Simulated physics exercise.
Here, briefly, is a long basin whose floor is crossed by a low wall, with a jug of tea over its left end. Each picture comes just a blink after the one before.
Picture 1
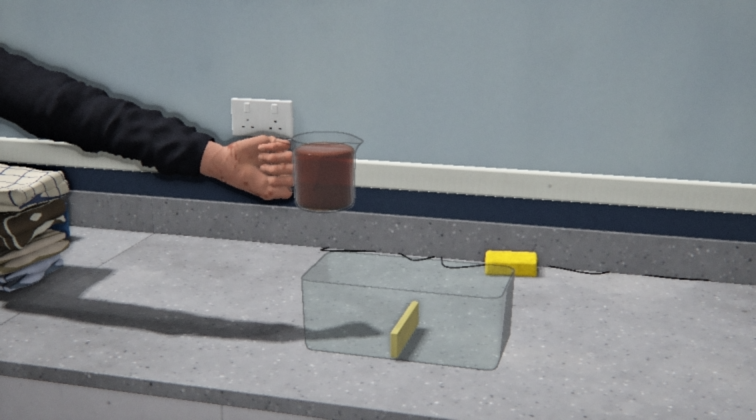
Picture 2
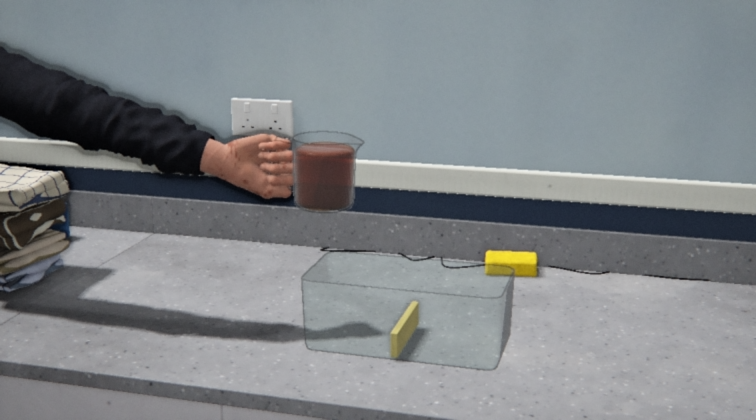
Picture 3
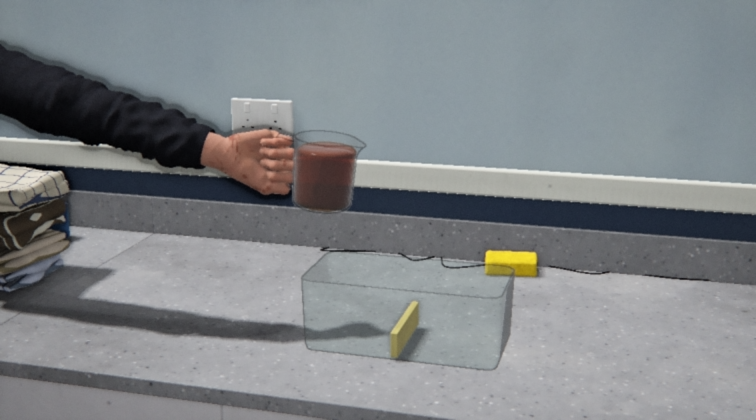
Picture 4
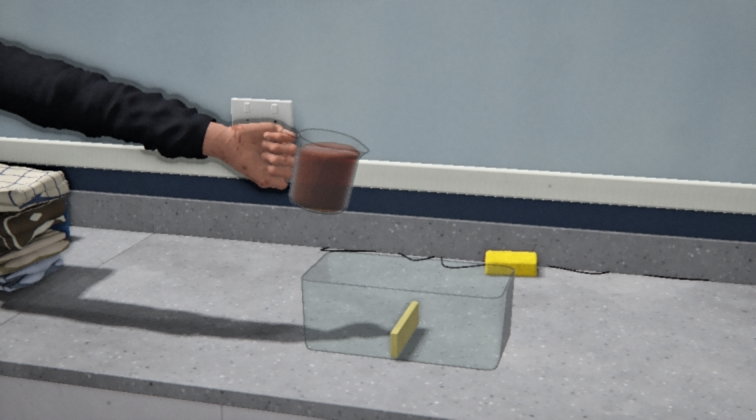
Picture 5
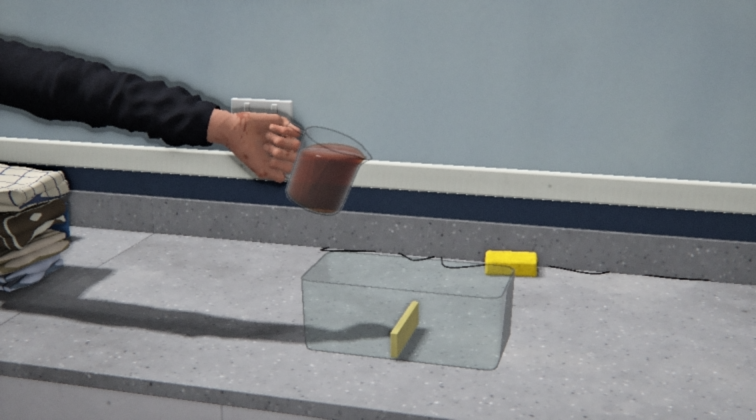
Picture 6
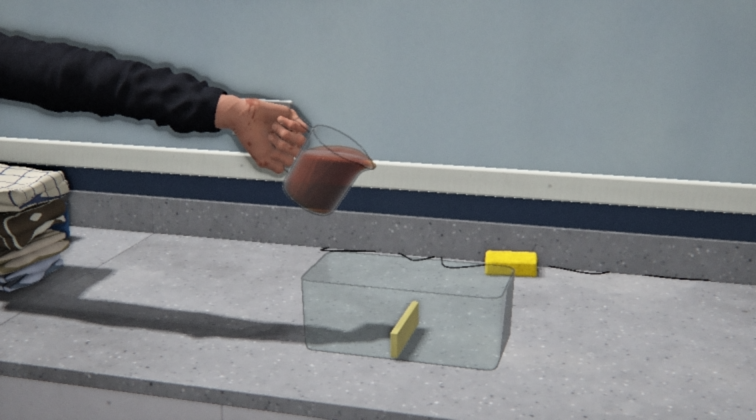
The clip opens with a hand in a dark sleeve holding a clear jug of reddish-brown tea upright above the left part of a long, clear basin with a low yellow wall inside. The hand tilts the jug to the right, slowly, then more steeply, until the tea reaches the lowered rim.
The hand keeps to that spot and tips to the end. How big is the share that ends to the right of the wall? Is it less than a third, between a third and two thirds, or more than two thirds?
The share right of the wall ends up within a third to two thirds.
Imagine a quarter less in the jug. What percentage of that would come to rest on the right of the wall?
About 30 %.
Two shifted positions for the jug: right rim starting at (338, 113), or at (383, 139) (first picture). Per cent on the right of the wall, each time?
First try: Near 10 percent; second try: Near 90 percent.
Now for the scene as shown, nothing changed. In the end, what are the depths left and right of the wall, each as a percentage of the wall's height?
I'd say close to 30 per cent on the left side and 30 on the right.
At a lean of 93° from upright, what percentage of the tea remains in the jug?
My estimate is close to 55 percent remaining.
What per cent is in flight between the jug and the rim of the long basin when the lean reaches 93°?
Airborne share: Approx. 30 %.
A moment on, the tilt is 93° and 56 per cent is still to pour, 1 is left of the wall and 14 right of it.
Next, the tilt is 110° and 11 per cent is still to pour, 27 is left of the wall and 47 right of it.
Then the tilt is 110° and 1 per cent is still to pour, 45 is left of the wall and 51 right of it.
Later the tilt is 110° and 0 per cent is still to pour, 47 is left of the wall and 52 right of it.
Finally, 47 per cent lies left of the wall, 52 right of it and 1 outside.
